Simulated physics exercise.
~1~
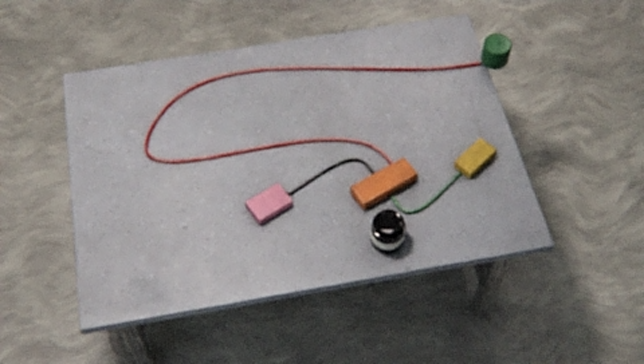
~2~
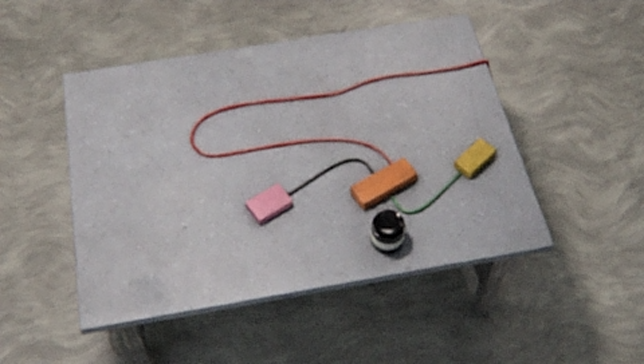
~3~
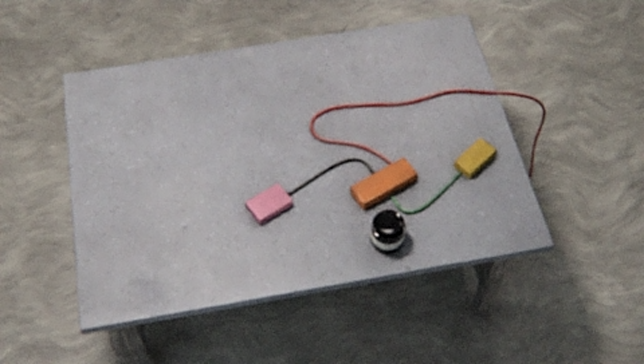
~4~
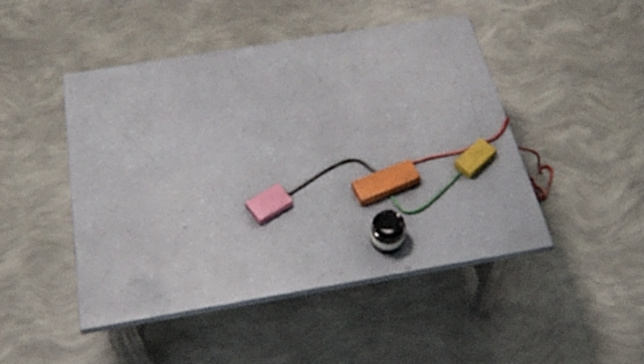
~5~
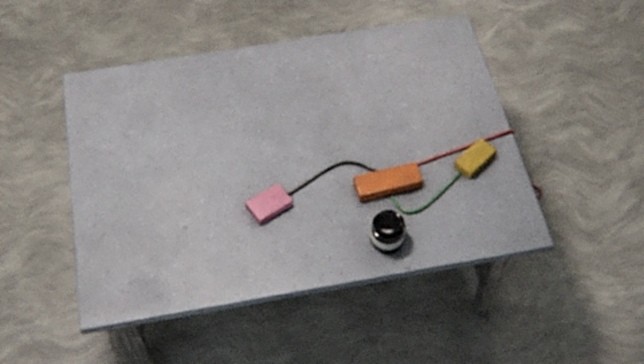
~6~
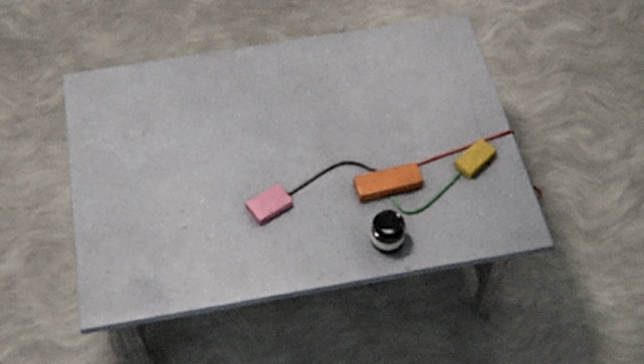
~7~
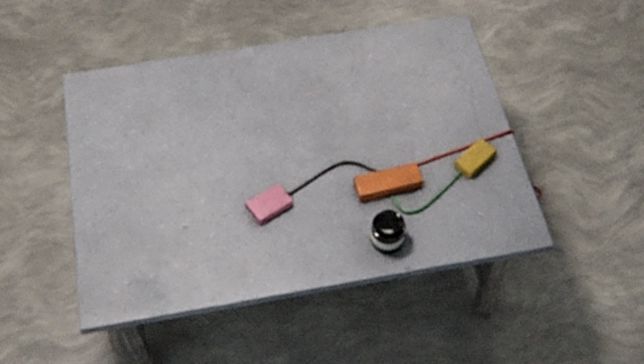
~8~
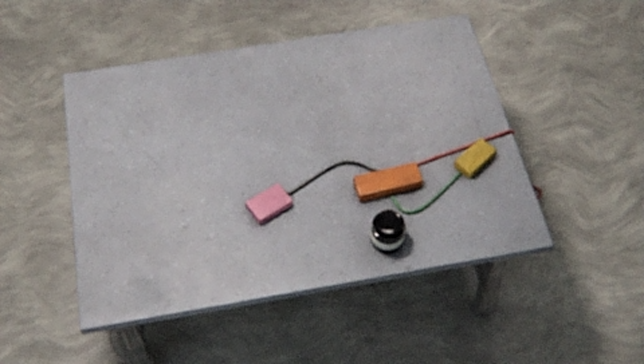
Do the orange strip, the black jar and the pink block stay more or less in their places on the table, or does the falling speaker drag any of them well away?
They stay more or less in their places. The orange strip and the pink block hardly stir, and the black jar stays put.
